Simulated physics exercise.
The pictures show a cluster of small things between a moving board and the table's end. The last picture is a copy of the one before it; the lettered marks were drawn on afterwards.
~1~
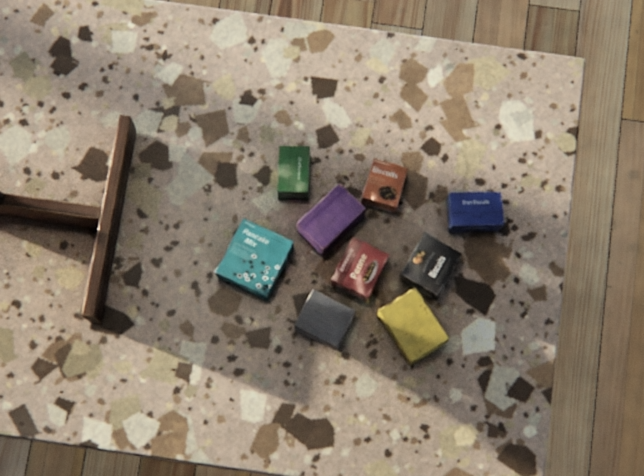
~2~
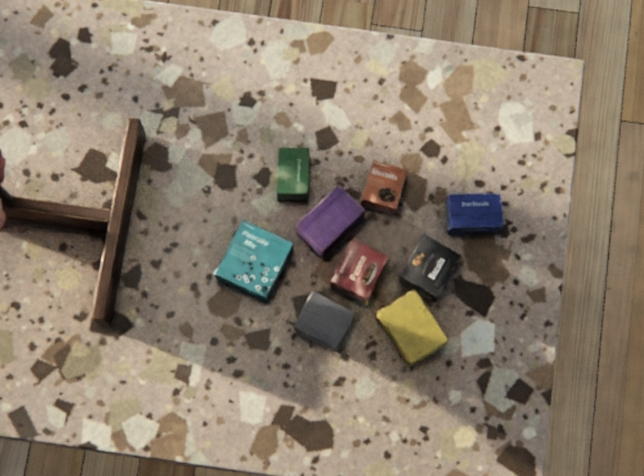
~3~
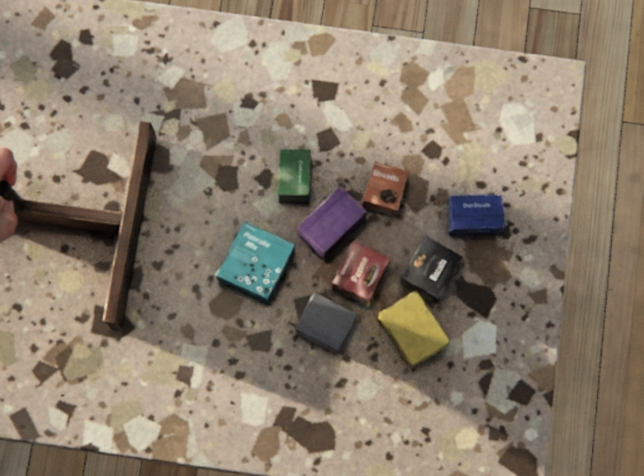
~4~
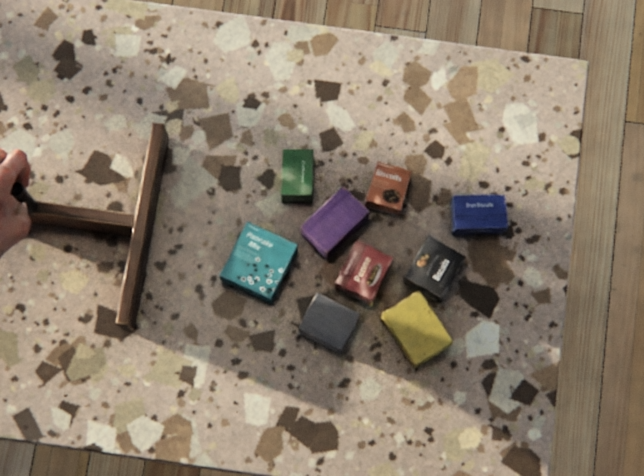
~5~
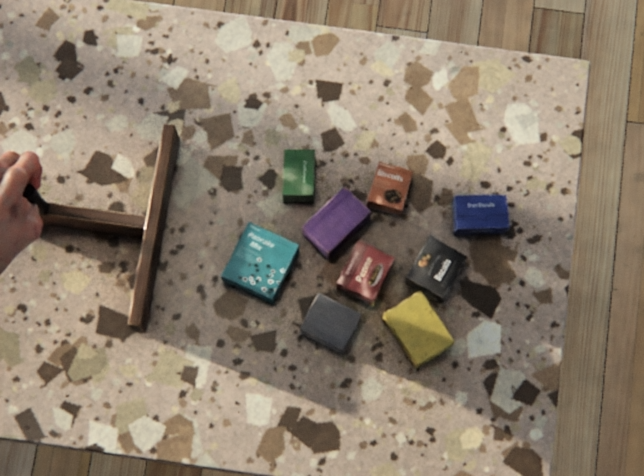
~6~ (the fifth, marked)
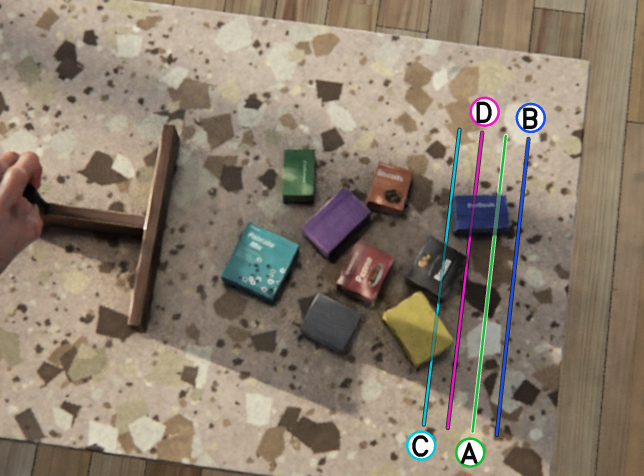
At first, a wooden T-shaped board lies at the left of a speckled tabletop, near a cluster of small coloured boxes and packets. A hand comes into view at the left edge, gripping the handle, and the board slides slowly right, narrowing the gap while the cluster stays practically still.
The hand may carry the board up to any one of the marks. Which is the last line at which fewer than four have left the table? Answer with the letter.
Stop at A.
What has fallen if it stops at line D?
The black packet goes over.
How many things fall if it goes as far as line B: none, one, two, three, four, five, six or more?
Four.
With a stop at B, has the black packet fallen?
By then, yes.
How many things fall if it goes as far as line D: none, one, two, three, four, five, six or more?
By then, one.
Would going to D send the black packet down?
By then, yes.
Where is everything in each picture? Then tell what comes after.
Blue box (475, 212); green box (294, 173); turquoise packet (256, 259), in the first frame.
Board (116, 217); black packet (430, 268), in the second frame.
Board (127, 220); orange packet (385, 190), in the third frame.
Board (141, 221); yellow block (417, 330), in the fourth frame.
Board (152, 223); blue box (480, 215); green box (299, 176); turquoise packet (261, 262), in the fifth frame.
On the marked copy, A at (490, 280); B at (513, 283); C at (442, 273); D at (465, 276).
Following A. Soon after the start, board (273, 240); grey block (338, 329); orange packet (401, 180).
Later, board (394, 256); black packet (521, 277); blue box (502, 219).
In the end, board (490, 270); black packet over the edge; blue box over the edge; two fallen.
As for the rest, B drops four; C is within the limit but short; D is within the limit but short.
